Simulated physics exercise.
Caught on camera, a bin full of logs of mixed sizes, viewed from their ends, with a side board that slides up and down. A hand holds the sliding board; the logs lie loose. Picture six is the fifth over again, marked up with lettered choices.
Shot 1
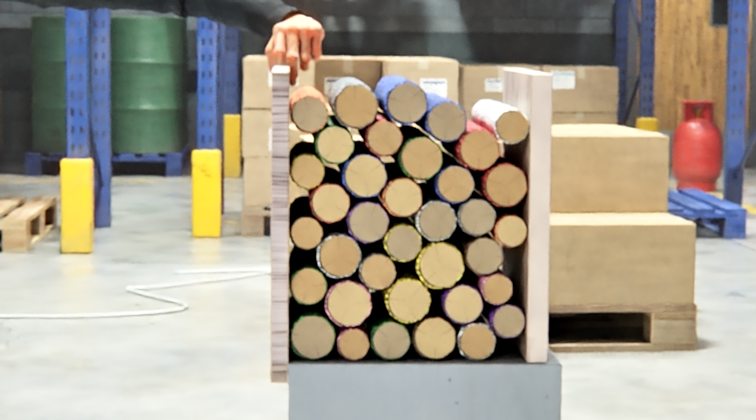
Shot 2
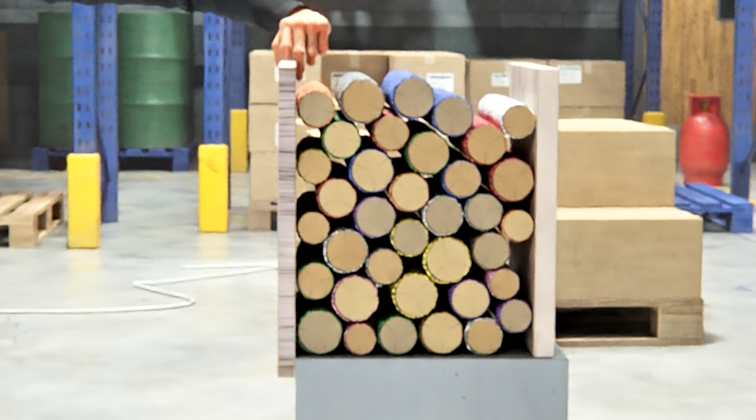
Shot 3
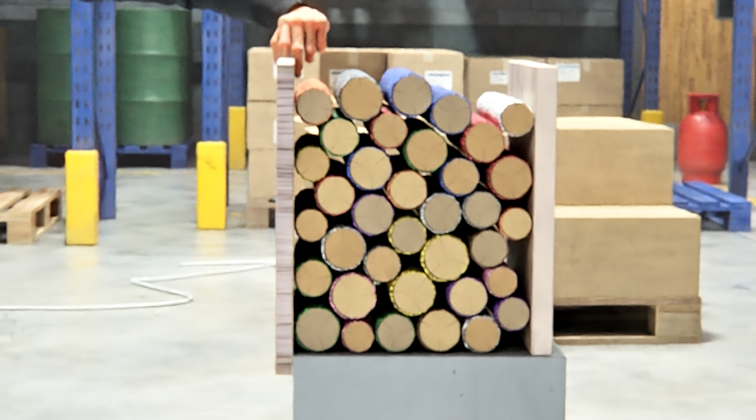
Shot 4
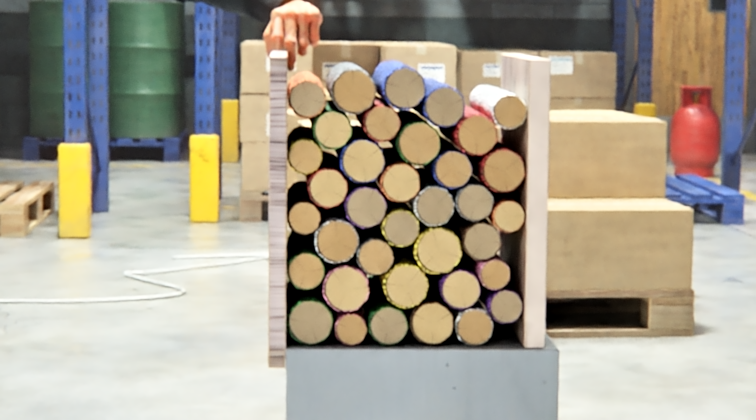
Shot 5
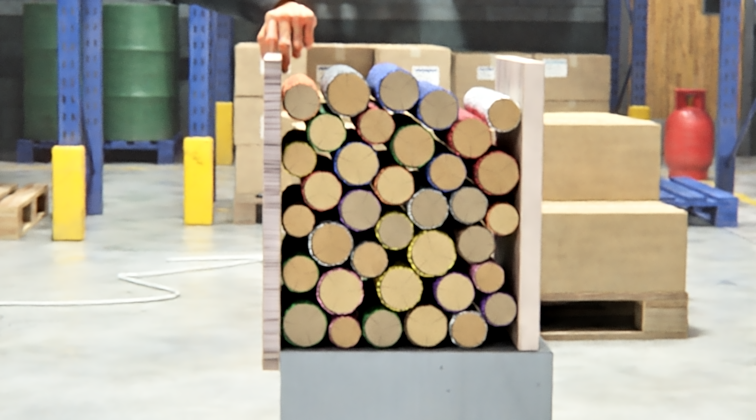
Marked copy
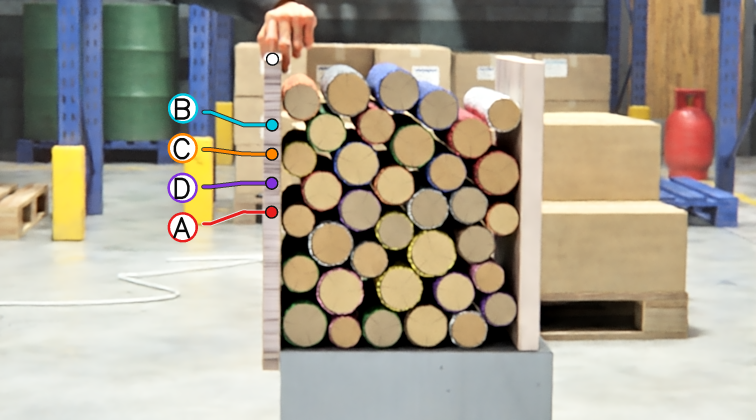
The video shows a hand holding the top of the left side board of a bin stacked with logs of mixed sizes, seen end-on in a warehouse. The view shifts slightly, while the hand, board and logs show no clear movement.
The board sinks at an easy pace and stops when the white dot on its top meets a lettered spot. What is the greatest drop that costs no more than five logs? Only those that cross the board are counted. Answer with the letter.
The lowest mark that will do is A.
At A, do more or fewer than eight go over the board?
It loses fewer than eight.
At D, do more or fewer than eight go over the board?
It loses fewer than eight.
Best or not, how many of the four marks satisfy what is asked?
Four of them.
On the marked copy, A at (271, 212); B at (272, 125); C at (272, 154); D at (272, 183); the white dot at (272, 59).
Following A. Soon after the start, top of the board (281, 127).
Later, top of the board (281, 205).
In the end, top of the board (281, 212), four out over the board.
As for the rest, B none out over the board; C none out over the board; D one out over the board.
